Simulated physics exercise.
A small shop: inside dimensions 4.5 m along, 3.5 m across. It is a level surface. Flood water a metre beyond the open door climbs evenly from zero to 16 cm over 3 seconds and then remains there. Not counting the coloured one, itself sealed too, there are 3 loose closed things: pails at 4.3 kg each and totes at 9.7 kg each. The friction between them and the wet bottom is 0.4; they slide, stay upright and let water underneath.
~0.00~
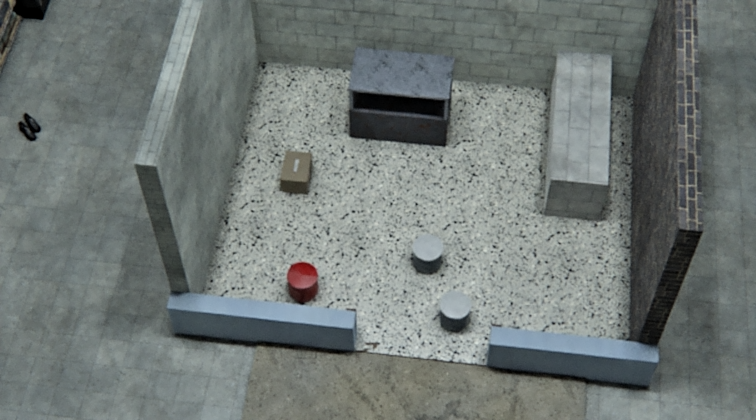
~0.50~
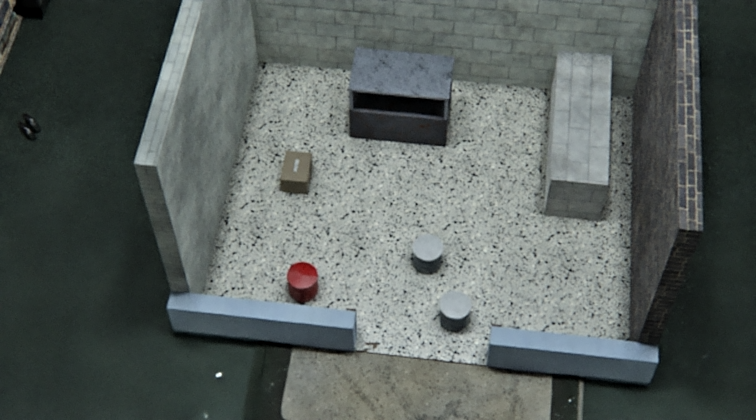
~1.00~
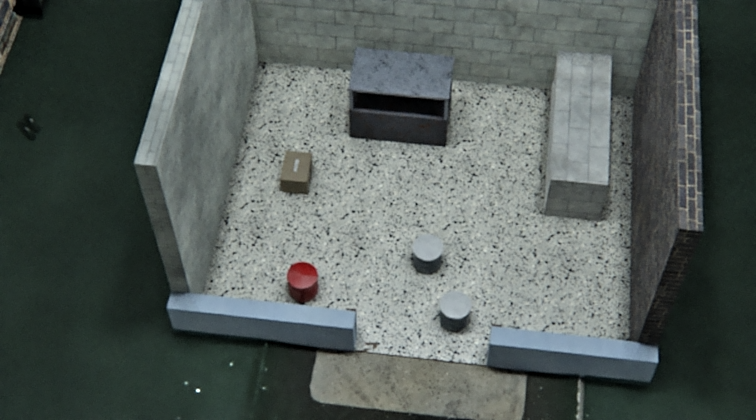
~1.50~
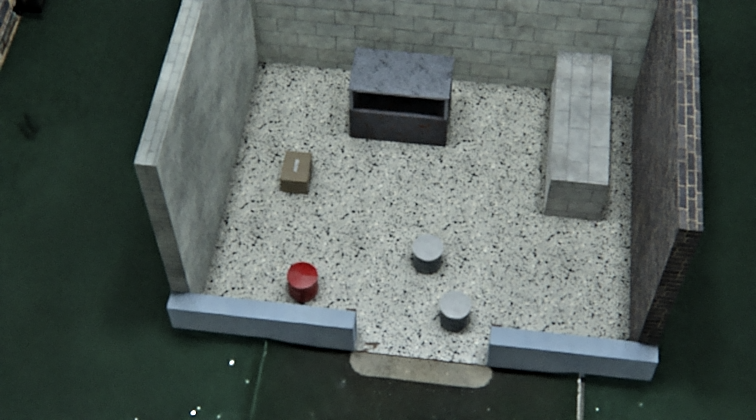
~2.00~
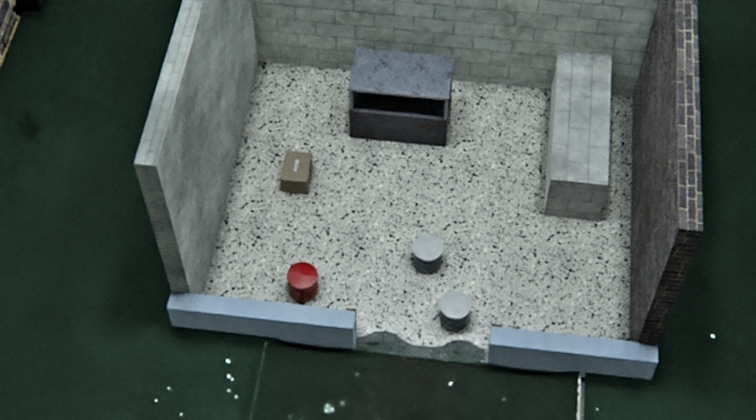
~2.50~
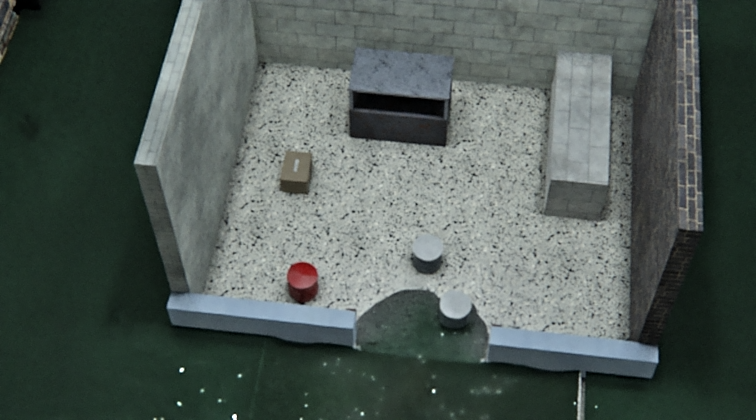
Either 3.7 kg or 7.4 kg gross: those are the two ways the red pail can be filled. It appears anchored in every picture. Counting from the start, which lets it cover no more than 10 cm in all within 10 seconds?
Answer: 3.7 kg.
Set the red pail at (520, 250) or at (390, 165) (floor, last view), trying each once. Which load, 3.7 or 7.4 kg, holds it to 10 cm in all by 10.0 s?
Respectively, neither option succeeds and neither option succeeds.
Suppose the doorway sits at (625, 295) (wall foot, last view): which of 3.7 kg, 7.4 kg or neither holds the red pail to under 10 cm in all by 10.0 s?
Well, then both options come up short.
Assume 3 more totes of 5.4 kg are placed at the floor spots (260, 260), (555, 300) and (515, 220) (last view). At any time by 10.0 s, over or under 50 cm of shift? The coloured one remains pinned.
Below the mark, below the mark, above the mark.
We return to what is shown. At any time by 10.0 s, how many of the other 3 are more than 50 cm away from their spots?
All told, that gives 2.
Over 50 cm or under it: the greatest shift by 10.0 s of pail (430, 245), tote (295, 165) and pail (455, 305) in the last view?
The three come out further, not as far, further, in that order.
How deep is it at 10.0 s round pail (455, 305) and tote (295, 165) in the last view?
Depth approx. 8 cm / 8 cm.
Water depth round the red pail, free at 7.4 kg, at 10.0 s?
Around 2 cm.
After 3.5 s the red pail would be 0 cm from its start with 3.7 kg and 0 cm from its start with 7.4 kg; 0 cm of water round it then.
After 4.5 s the red pail would be 0 cm from its start with 3.7 kg and 0 cm from its start with 7.4 kg; 1 cm of water round it then.
After 7.0 s the red pail would be 0 cm from its start with 3.7 kg and 0 cm from its start with 7.4 kg; 1 cm of water round it then.
After 10.0 s the red pail would be 0 cm from its start with 3.7 kg and 0 cm from its start with 7.4 kg; 2 cm of water round it then.
